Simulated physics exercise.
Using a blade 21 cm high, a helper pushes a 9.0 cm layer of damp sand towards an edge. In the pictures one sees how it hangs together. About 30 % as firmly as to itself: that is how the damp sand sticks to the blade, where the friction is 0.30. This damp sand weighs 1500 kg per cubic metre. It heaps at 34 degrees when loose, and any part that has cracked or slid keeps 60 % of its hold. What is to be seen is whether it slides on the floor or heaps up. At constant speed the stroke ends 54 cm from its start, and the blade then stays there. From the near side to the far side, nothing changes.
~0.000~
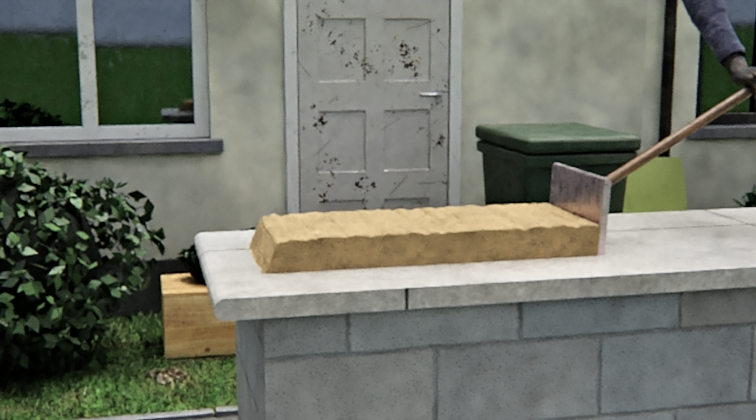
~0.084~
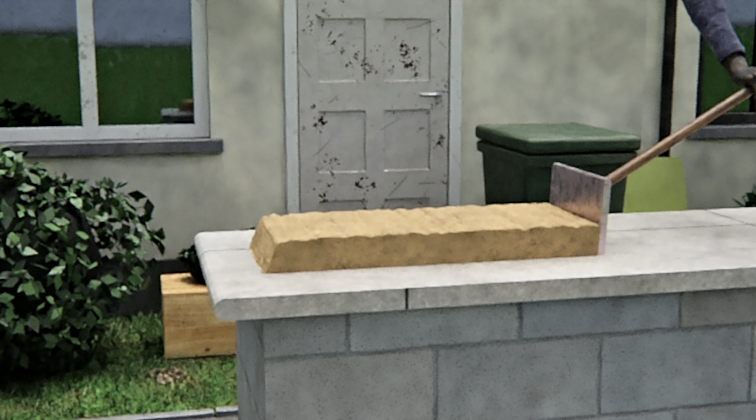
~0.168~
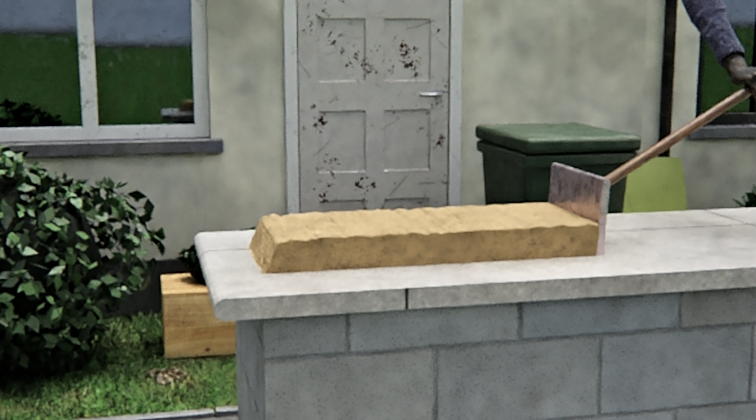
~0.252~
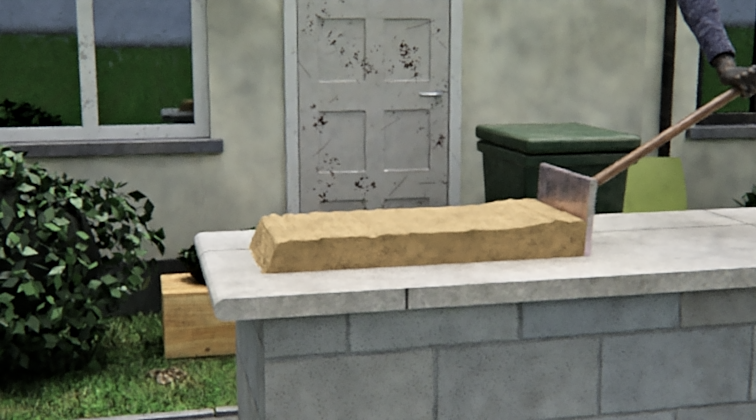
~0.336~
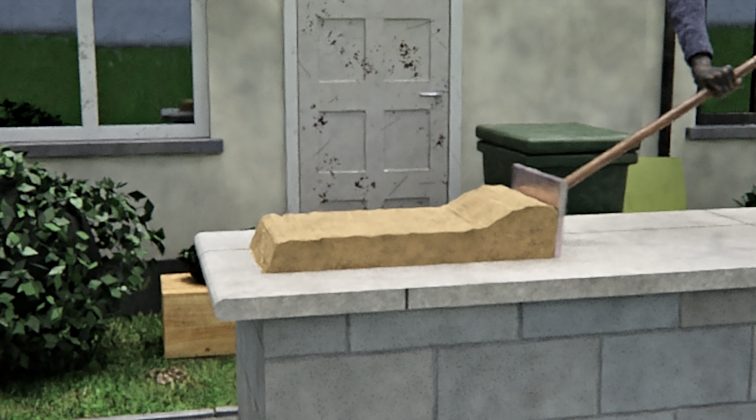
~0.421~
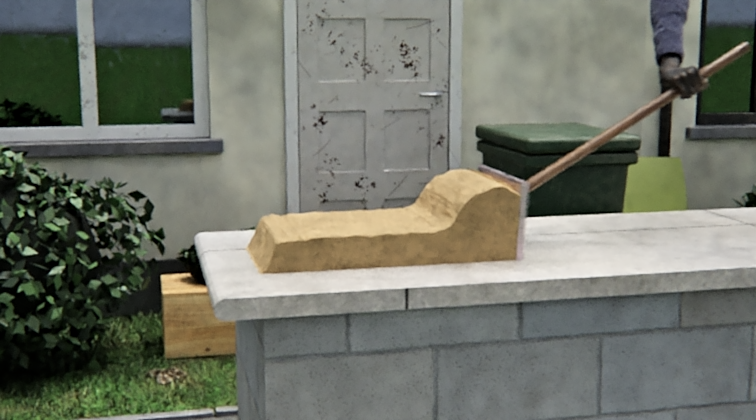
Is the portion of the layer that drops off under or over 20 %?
Lower than 20 %.
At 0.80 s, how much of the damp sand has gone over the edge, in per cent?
That share is about 0 %.
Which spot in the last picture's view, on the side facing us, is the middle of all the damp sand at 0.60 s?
Somewhere about (370, 234), I'd say.
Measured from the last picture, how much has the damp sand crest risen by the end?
Roughly 6.0 cm.
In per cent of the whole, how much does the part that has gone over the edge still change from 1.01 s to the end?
Change to the end: Approx. 0 %.
After 0.60 s, 0 % has gone over the edge.
After 0.80 s, 0 % has gone over the edge.
After 1.01 s, 0 % has gone over the edge.
After 1.21 s, 0 % has gone over the edge.
After 1.33 s, 0 % has gone over the edge.
